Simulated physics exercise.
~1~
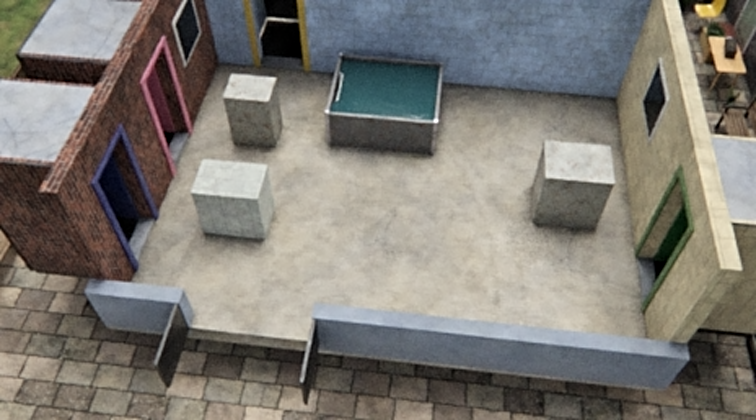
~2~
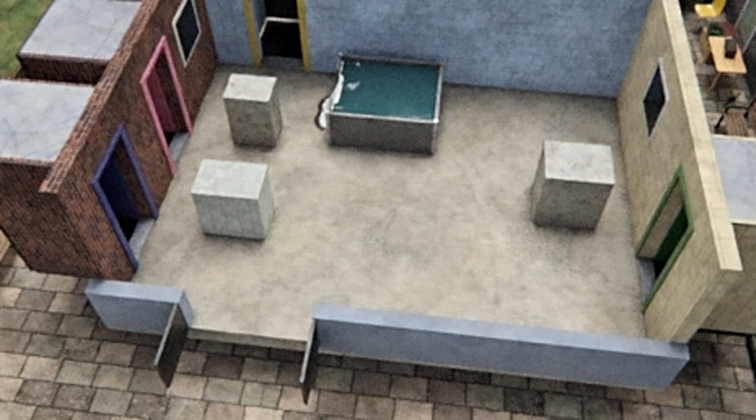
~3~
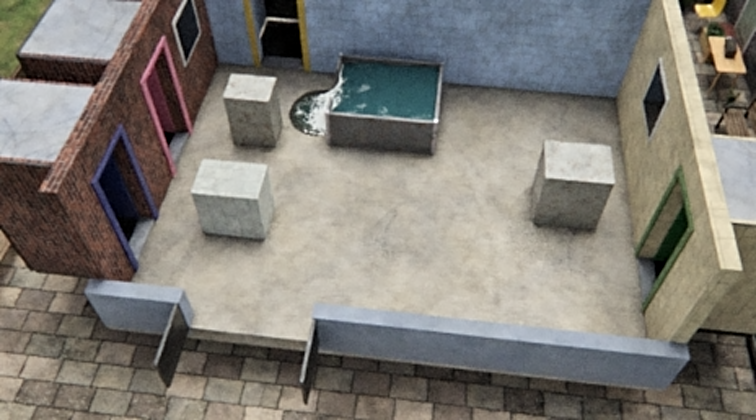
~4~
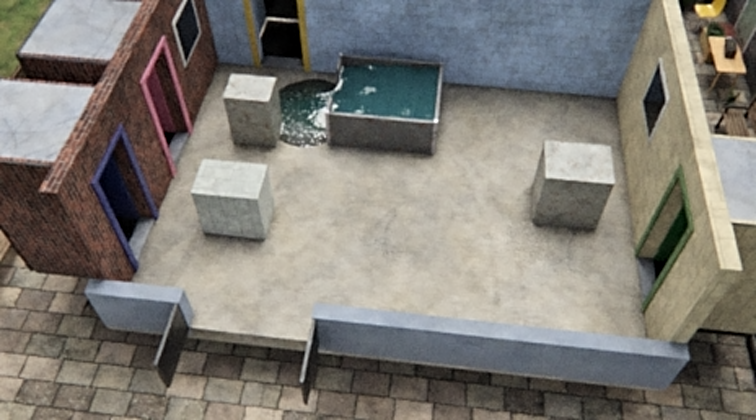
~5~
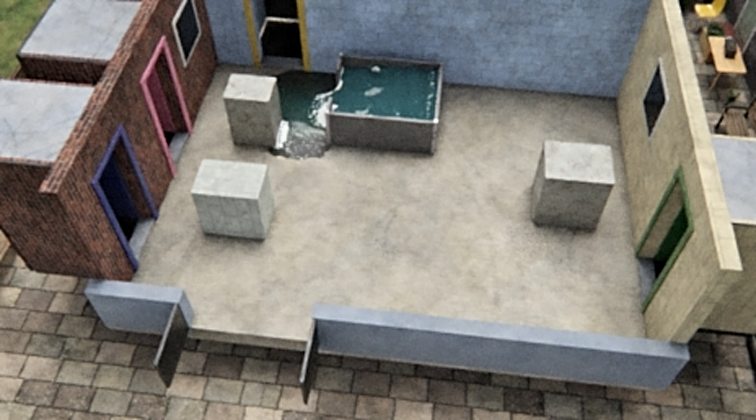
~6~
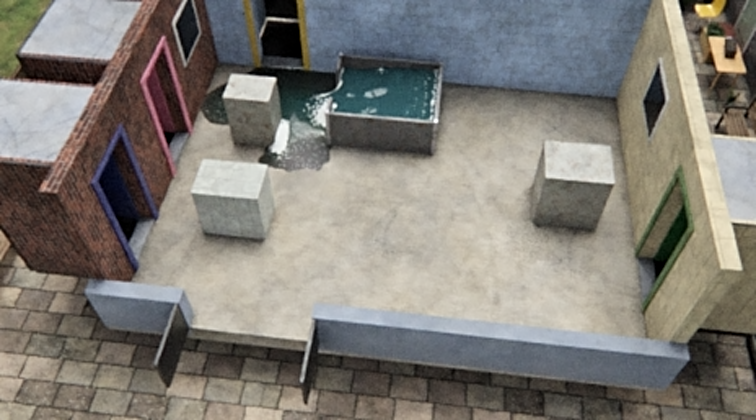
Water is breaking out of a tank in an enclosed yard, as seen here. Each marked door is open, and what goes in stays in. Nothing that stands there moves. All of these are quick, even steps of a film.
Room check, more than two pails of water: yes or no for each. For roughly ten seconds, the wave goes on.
Yellow door, yes; pink door, no; blue door, no; green door, no.
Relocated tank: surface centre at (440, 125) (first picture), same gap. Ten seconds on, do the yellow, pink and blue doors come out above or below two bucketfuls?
Lab note - yellow door crosses the line, pink door crosses the line, blue door doesn't reach it.
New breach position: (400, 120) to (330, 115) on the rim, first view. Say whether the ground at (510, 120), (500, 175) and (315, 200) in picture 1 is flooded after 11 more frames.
Result, in sequence: Spared by the spill, spared by the spill, sodden.
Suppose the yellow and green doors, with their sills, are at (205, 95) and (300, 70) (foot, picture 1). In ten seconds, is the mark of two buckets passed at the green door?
The green one goes past it.
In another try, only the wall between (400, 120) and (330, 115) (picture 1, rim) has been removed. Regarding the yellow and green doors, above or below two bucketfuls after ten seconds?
Here the yellow door keeps within bounds, and the green door gets too much.
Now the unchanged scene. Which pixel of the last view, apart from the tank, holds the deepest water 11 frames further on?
My estimate is about (214, 78).
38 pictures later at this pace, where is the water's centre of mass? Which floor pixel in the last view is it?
I'd mark it close to (307, 148).
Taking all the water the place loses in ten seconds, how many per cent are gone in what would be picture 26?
Log: Around 25 %, estimated.
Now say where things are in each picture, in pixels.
In the first picture, the open tank at (386, 91) is whole and still.
In the second picture, the front is at (323, 128), out from the gap at (337, 105).
In the third picture, the front is at (294, 116), out from the gap at (337, 105).
In the fourth picture, the front is at a hidden place, out from the gap at (337, 106).
In the fifth picture, water pours out at (337, 105) and has run to a hidden place.
In the sixth picture, the front is at (206, 105), out from the gap at (337, 105).
A moment on, water covers 15 % of the floor; the yellow door under two buckets in, the pink door wet at the sill, nothing in, the blue door not reached, the green door not reached.
Next, water covers 25 % of the floor; the yellow door over two buckets in, the pink door wet at the sill, nothing in, the blue door not reached, the green door not reached.
Then, water covers 30 % of the floor; the yellow door over two buckets in, the pink door under two buckets in, the blue door wet at the sill, nothing in, the green door not reached.
Later, water covers 50 % of the floor; the yellow door far over two buckets in, the pink door under two buckets in, the blue door wet at the sill, nothing in, the green door not reached.
In the end, water covers 80 % of the floor; the yellow door far over two buckets in, the pink door under two buckets in, the blue door under two buckets in, the green door wet at the sill, nothing in.
